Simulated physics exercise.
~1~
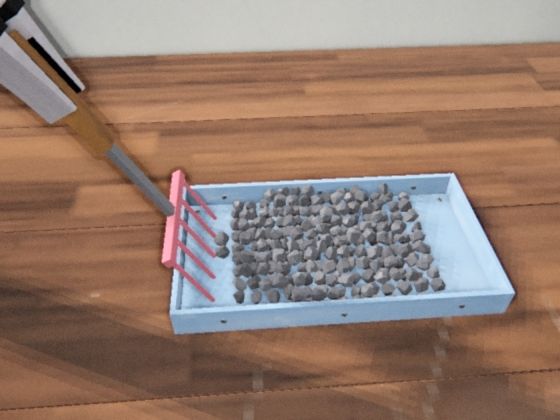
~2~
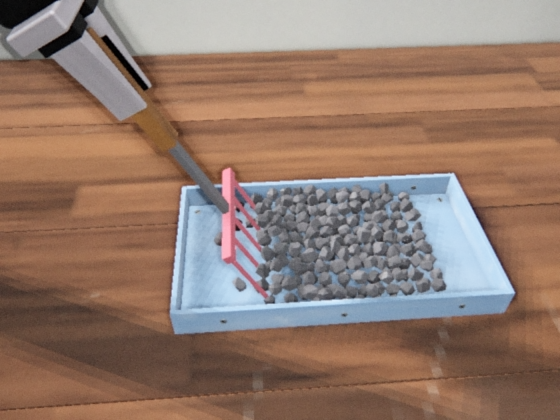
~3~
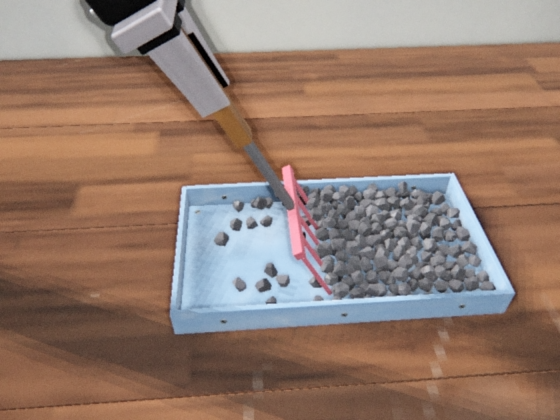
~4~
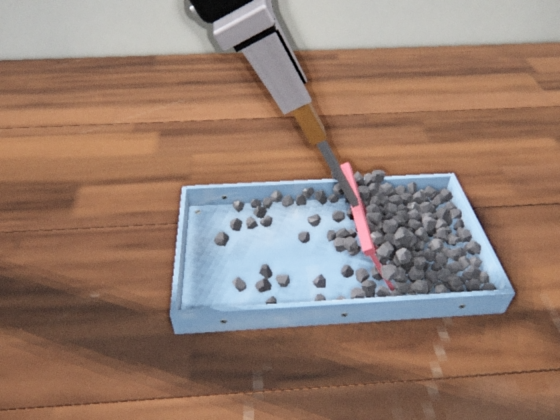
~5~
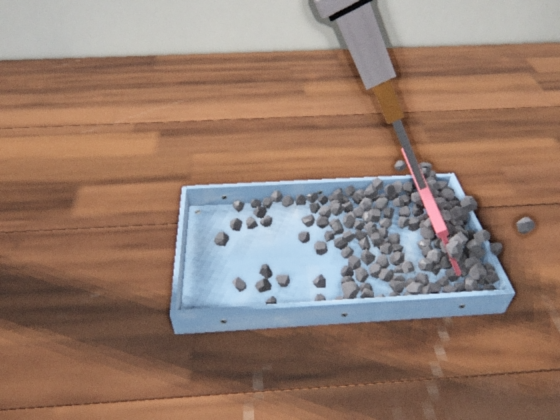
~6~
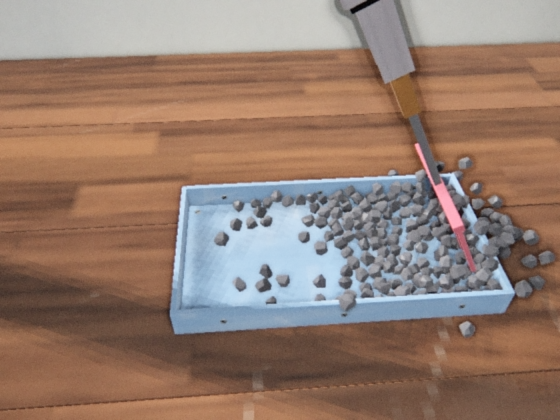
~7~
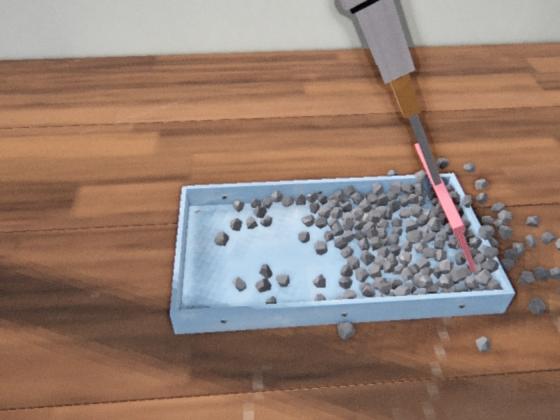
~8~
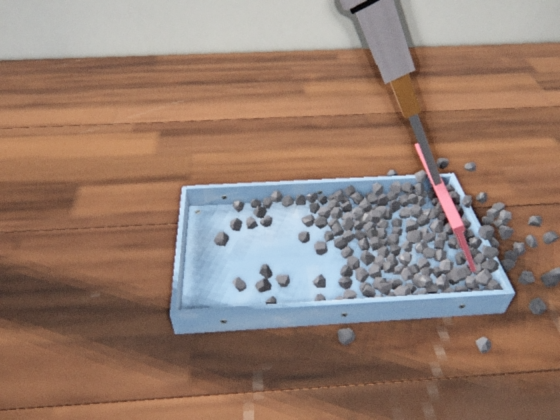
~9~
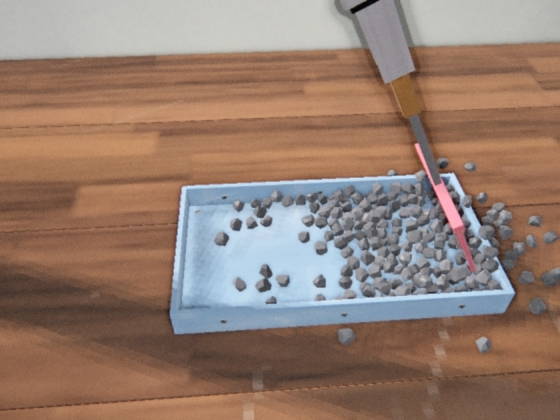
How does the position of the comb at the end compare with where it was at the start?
The comb starts at the left end of the trough and finishes near the right end, among the heaped pebbles.
